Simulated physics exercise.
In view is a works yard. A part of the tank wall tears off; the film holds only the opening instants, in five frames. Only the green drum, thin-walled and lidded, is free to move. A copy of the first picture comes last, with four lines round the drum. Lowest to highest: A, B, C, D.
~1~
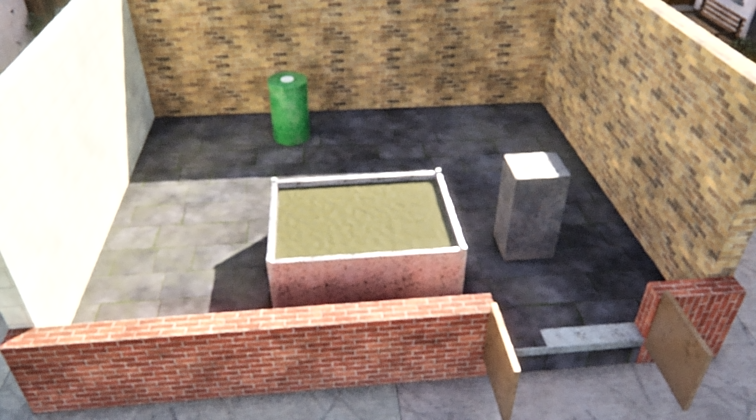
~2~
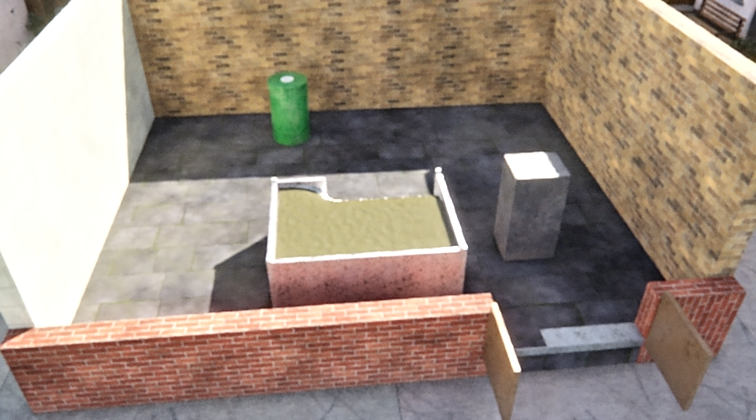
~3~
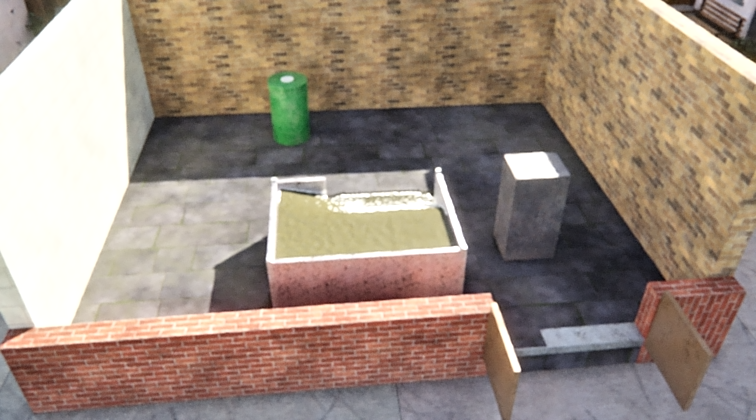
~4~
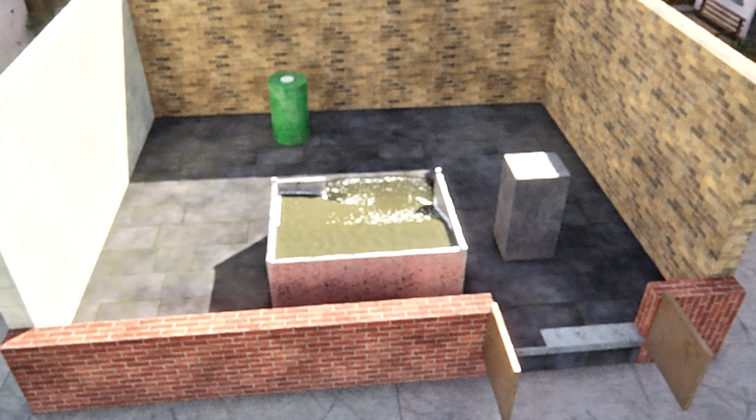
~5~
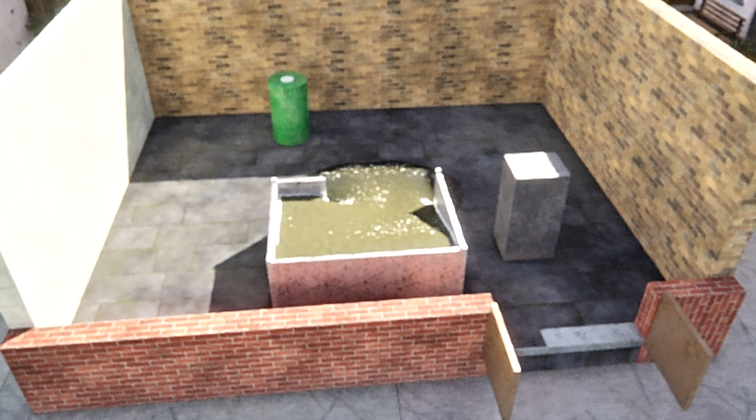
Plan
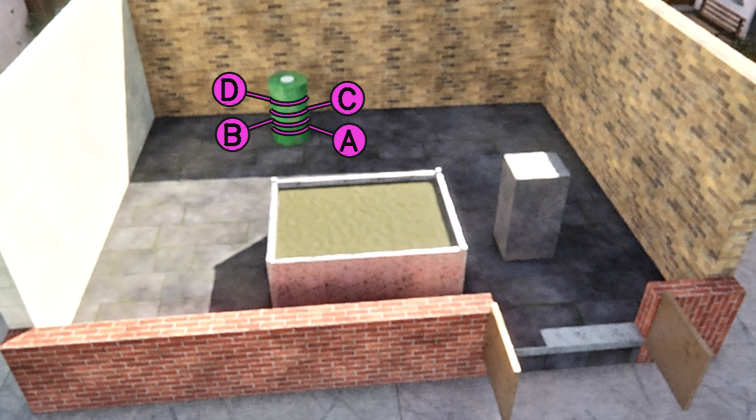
Murky olive water moves in an open tank in the middle of a paved, walled works yard, seen from above the front by a still camera. A green drum stands behind, a grey block to the right, and an open gate breaks the low red-brick wall in front. The water drops along the tank's back, churns with pale foam, and spreads onto the ground behind while the drum stays put.
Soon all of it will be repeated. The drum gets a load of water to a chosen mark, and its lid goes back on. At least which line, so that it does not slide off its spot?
I would pick line A.
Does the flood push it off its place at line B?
No, not at all.
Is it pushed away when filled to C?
No, not at all.
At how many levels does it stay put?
All four.
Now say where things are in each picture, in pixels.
Lid of the green drum at (287, 80); tank full, its middle at (362, 218); open gate at (569, 292), in the first picture.
Water covers 2 % of the ground, mostly out of sight from here, in the second picture.
Water covers 4 % of the ground, mostly out of sight from here, in the third picture.
Water covers 6 % of the ground, mostly out of sight from here, in the fourth picture.
Lid of the green drum at (287, 80); water covers 9 % of the ground, mostly out of sight from here, in the fifth picture.
On the marked copy, A at (291, 133); B at (290, 125); C at (289, 115); D at (288, 104); from the bottom up A, B, C, D.
With A, it does not move.
With B, it does not move.
With C, it does not move.
With D, it does not move.
